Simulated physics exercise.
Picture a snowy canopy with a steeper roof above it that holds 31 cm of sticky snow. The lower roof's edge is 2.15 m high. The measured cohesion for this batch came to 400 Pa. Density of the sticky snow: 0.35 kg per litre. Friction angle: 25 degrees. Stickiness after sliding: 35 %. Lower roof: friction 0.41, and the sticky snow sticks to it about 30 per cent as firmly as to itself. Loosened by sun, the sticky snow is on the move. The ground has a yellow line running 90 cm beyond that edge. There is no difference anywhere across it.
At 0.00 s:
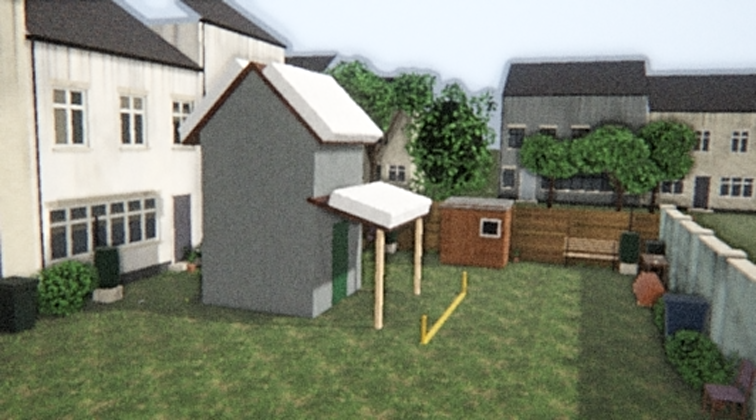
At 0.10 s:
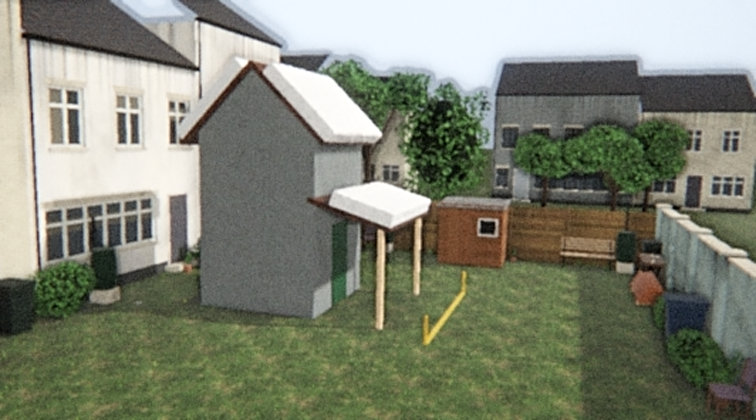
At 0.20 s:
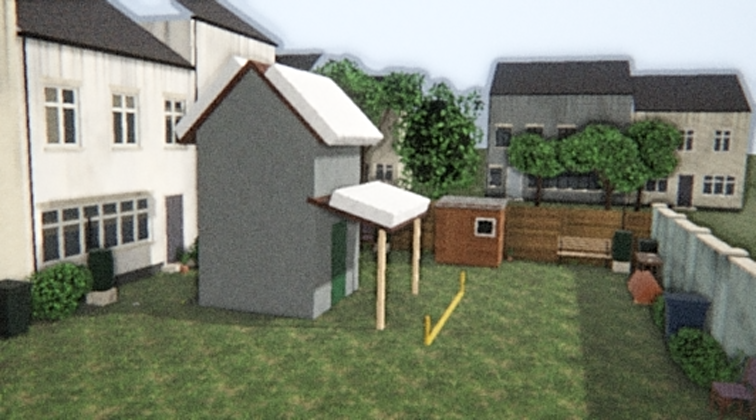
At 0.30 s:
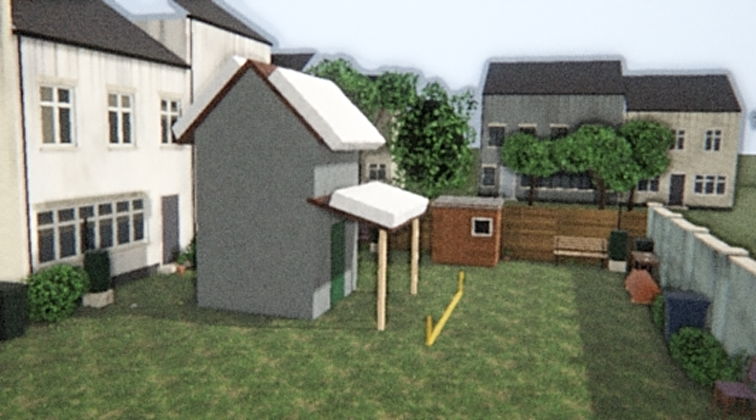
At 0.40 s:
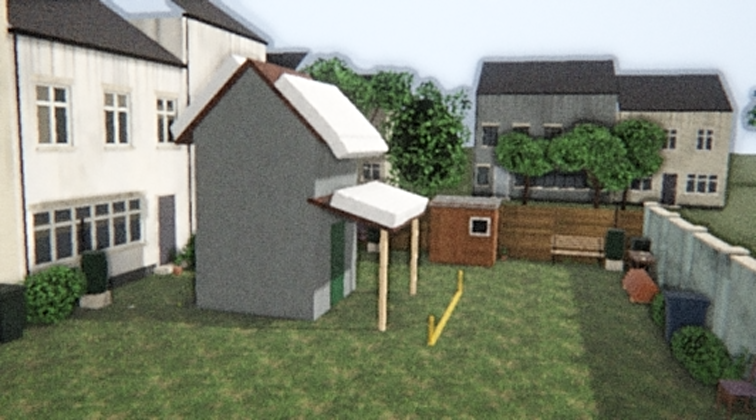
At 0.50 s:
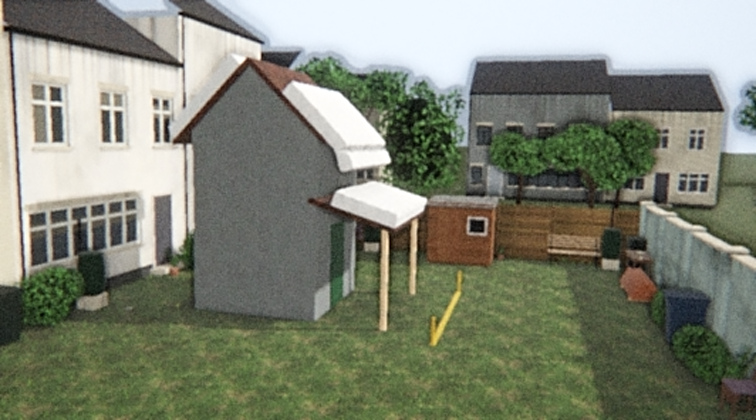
A tall grey house stood in a garden with white snow on its steep roof, and the snow slowly slid down the right slope, baring the reddish ridge and bending over the upper edge.
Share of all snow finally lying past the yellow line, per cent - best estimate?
About 60 percent.
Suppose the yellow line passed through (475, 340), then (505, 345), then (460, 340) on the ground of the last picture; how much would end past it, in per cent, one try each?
In turn about 40 %, 30 %, 50 %.
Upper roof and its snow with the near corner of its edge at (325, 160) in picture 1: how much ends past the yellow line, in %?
Then about 55 %.
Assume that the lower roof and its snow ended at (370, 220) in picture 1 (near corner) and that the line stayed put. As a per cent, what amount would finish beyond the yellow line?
55 per cent or thereabouts.
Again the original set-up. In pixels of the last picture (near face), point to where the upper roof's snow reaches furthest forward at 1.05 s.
Around pixel (418, 214).
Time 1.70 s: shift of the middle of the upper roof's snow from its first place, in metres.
5.2 m.
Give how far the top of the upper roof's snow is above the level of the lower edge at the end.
Roughly 0.7 m.
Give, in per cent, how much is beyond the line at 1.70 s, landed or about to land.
60 %.
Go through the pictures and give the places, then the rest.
Leading edge of the sticky snow at (325, 132), in the first picture.
Leading edge of the sticky snow at (326, 133), its middle shifted 3.0 cm, 1 % of it past the upper edge, in one piece, in the second picture.
Leading edge of the sticky snow at (329, 129), its middle shifted 11 cm, 6 % of it past the upper edge, in one piece, in the third picture.
Leading edge of the sticky snow at (334, 135), its middle shifted 25 cm, 13 % of it past the upper edge, in one piece, in the fourth picture.
Leading edge of the sticky snow at (341, 144), its middle shifted 44 cm, 23 % of it past the upper edge, cracking, in the fifth picture.
Leading edge of the sticky snow at (348, 157), its middle shifted 70 cm, 35 % of it past the upper edge, cracking, in the sixth picture.
After 1.05 s, none is below the lower edge and 0 % is past the line.
After 1.70 s, 66 % is below the lower edge and 60 % is past the line.
After 2.35 s, 67 % is below the lower edge and 60 % is past the line.
After 3.00 s, 67 % is below the lower edge and 60 % is past the line.
After 3.10 s, at the end, 67 % is below the lower edge and 60 % is past the line.
